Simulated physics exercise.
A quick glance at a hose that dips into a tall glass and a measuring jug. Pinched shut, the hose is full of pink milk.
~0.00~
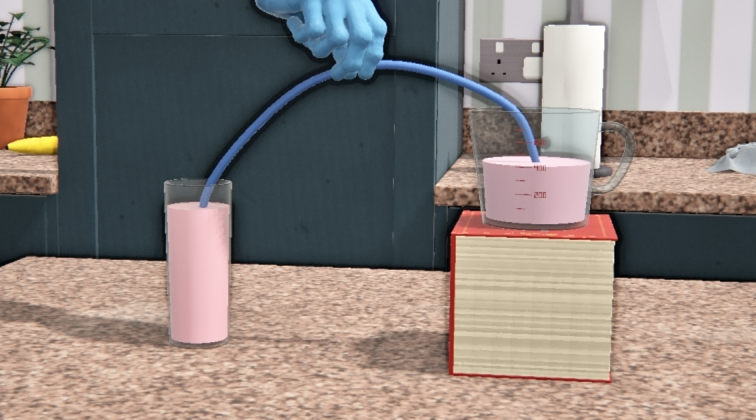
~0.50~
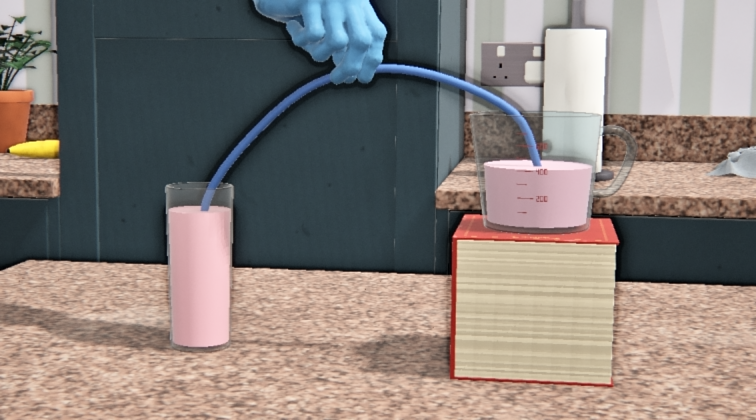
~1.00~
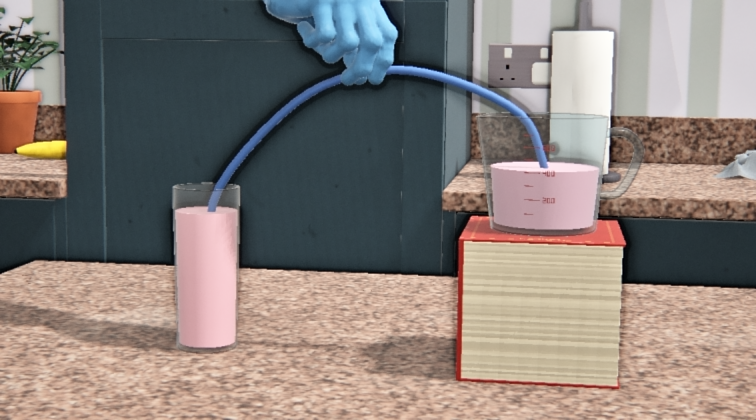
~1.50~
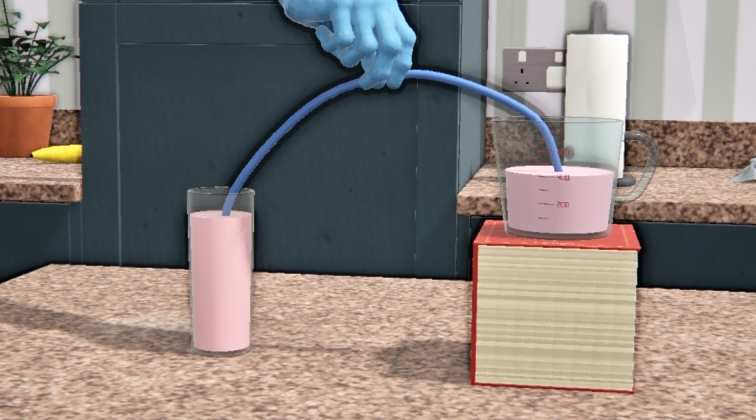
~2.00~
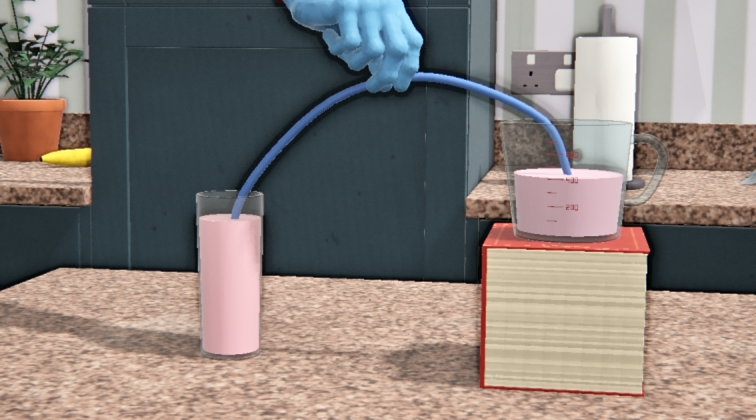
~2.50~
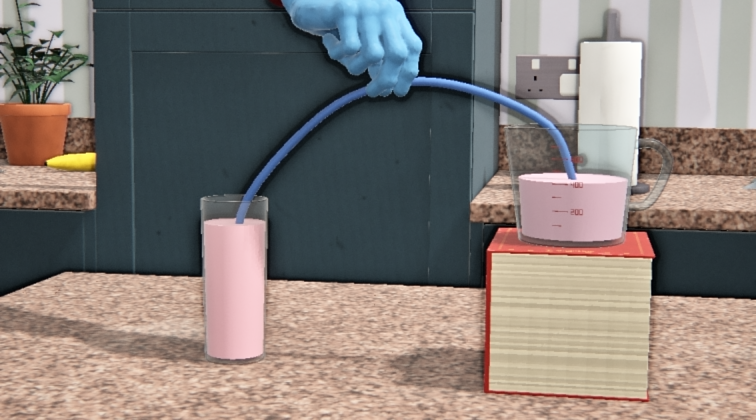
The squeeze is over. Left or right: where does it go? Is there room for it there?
It flows to the left, and the receiving one spills over.
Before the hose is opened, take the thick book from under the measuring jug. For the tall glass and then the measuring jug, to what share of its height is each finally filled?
In the order asked, around 45 and then 70 per cent.
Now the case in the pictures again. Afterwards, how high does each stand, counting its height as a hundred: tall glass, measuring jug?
Taking them in turn, that's 100 and then 25 per cent.
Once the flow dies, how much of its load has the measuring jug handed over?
Roughly 55 in a hundred.
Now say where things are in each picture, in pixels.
Fingers on the hose; tall glass (199, 260) about three quarters full, on the top itself; measuring jug (537, 164) about half full, up on the thick book, in the first frame.
Still shut; tall glass about three quarters full, surface at (200, 211); measuring jug about half full, surface at (538, 166), in the second frame.
The hose is pinched; tall glass (207, 264) about three quarters full; measuring jug (545, 169) about half full, in the third frame.
Nothing flows; tall glass about three quarters full, surface at (221, 215); measuring jug about half full, surface at (560, 172), in the fourth frame.
Fingers on the hose; tall glass (230, 271) about three quarters full, on the top itself; measuring jug (569, 176) about half full, up on the thick book, in the fifth frame.
Still shut; tall glass about three quarters full, surface at (235, 223); measuring jug about half full, surface at (573, 179), in the sixth frame.
After 8.0 s, the tall glass is full to the brim; the measuring jug is about half full.
After 20.0 s, the tall glass is full to the brim; the measuring jug is about a third full; a puddle lies under the lower one.
After 45.0 s, the tall glass is full to the brim; the measuring jug is about a quarter full; a puddle lies under the lower one; the two surfaces are level.
